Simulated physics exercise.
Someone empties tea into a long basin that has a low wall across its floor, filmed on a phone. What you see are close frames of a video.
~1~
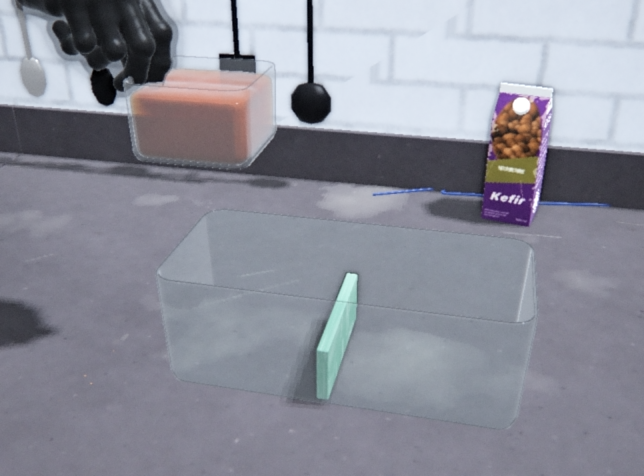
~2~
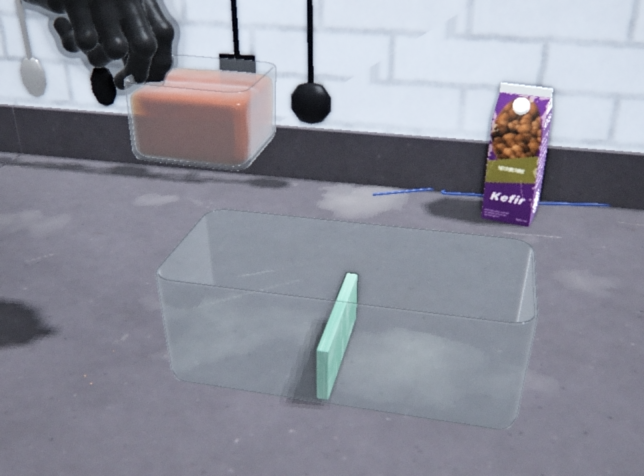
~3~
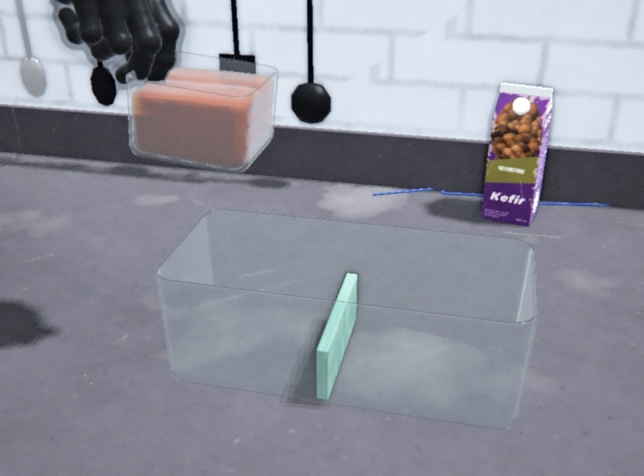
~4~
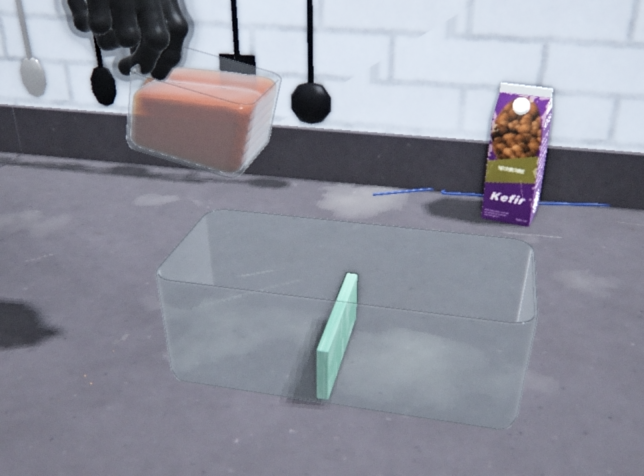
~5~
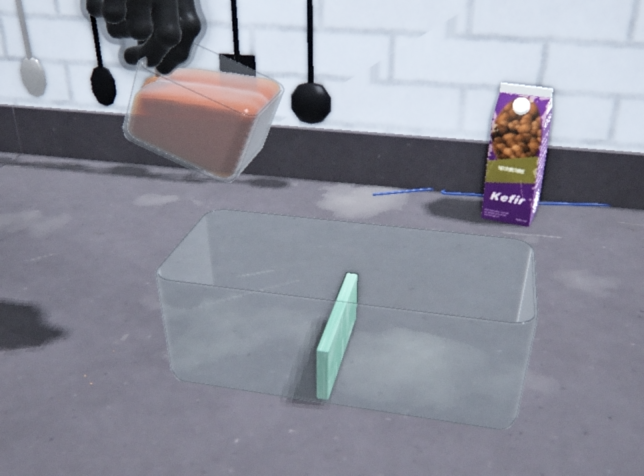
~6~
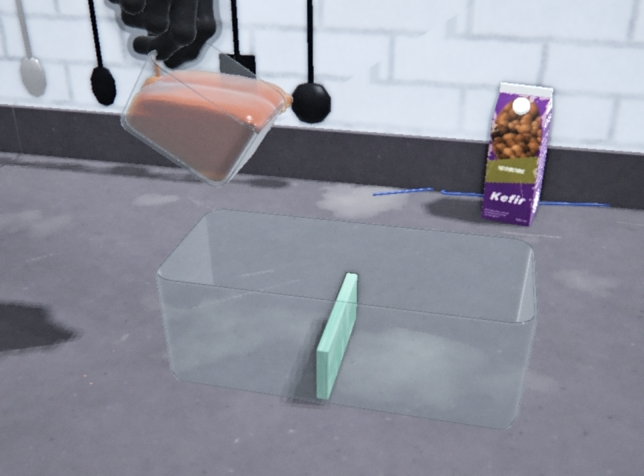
To begin with, a black-gloved hand holds a clear container of orange-pink tea almost level, up and to the left of a long, empty clear basin with a low green wall across its floor. The hand then steadily tilts the container rightward, and the tea shifts toward its right edge.
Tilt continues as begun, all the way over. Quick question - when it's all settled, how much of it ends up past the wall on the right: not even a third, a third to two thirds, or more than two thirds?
I'd say a third to two thirds.
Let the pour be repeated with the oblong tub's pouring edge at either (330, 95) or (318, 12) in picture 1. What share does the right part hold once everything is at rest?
One after the other: 95 %, 90 %.
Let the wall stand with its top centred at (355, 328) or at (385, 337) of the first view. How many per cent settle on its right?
Roughly 25 % and then 10 %.
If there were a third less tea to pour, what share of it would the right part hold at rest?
Around 10 percent, more or less.
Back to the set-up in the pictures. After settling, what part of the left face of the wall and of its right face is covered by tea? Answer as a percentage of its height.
The left side sits at 20 per cent and the right side at 20.
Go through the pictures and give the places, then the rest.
Tilt 0°; pouring edge (261, 78); surface from (151, 80) to (262, 87); the long basin's rim runs from (183, 242) to (535, 281); the wall's top is at (339, 310), in the first picture.
Tilt 1°; pouring edge (262, 80); surface from (152, 79) to (262, 87), in the second picture.
Tilt 6°; pouring edge (265, 85); surface from (153, 79) to (264, 88), in the third picture.
Tilt 12°; pouring edge (268, 93); surface from (155, 80) to (267, 91), in the fourth picture.
Tilt 21°; pouring edge (271, 104); surface from (155, 81) to (273, 94); 1 per cent is over the edge, in the fifth picture.
Tilt 32°; pouring edge (272, 116); surface from (154, 83) to (273, 104); 5 per cent is over the edge, in the sixth picture.
A moment on, the oblong tub is tipped on its side and 31 per cent is still to pour, 8 is left of the wall and 19 right of it.
Next, the oblong tub is tipped right over and 7 per cent is still to pour, 39 is left of the wall and 47 right of it.
Then the oblong tub is tipped right over and 1 per cent is still to pour, 49 is left of the wall and 46 right of it.
Later the oblong tub is tipped right over and 0 per cent is still to pour, 52 is left of the wall and 47 right of it.
Finally, 52 per cent lies left of the wall, 47 right of it and 1 outside.
